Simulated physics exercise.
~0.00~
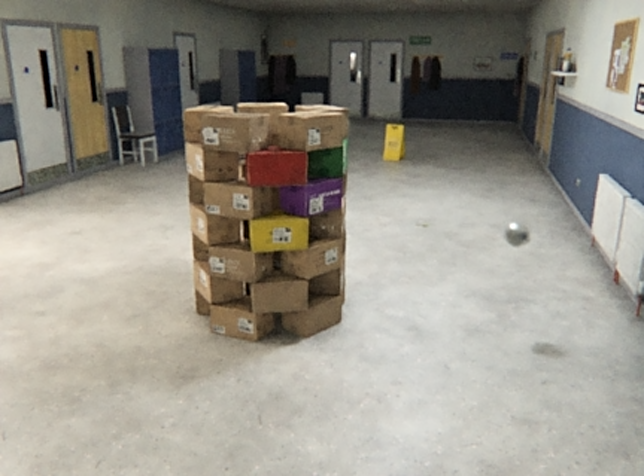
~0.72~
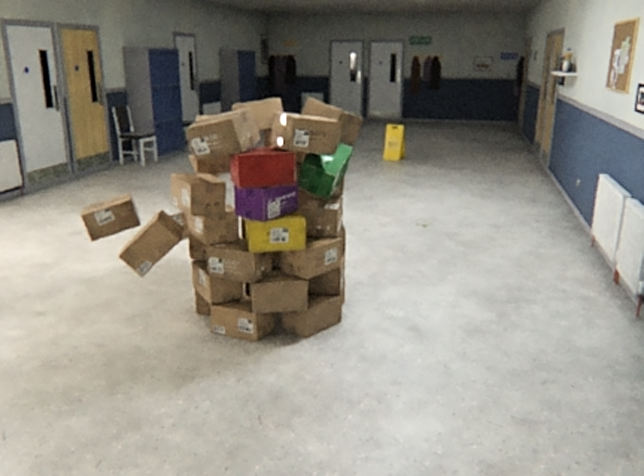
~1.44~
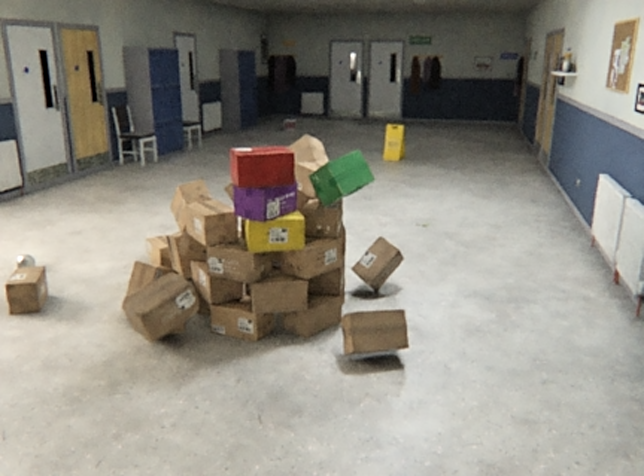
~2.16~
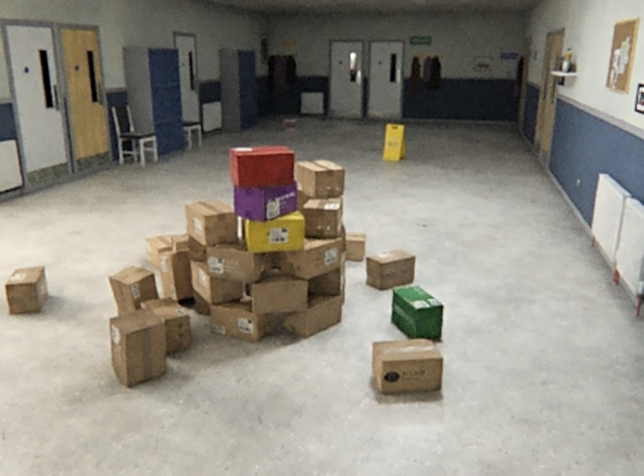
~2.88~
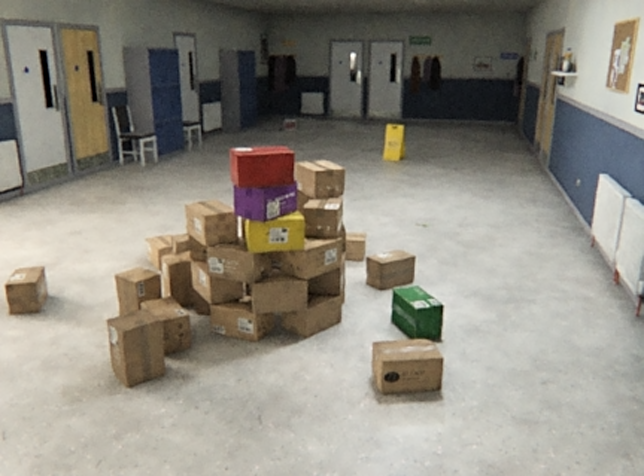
Stacked cardboard boxes partly collapsing as a metal ball strikes, the green box tumbling right while the red stays perched on top.
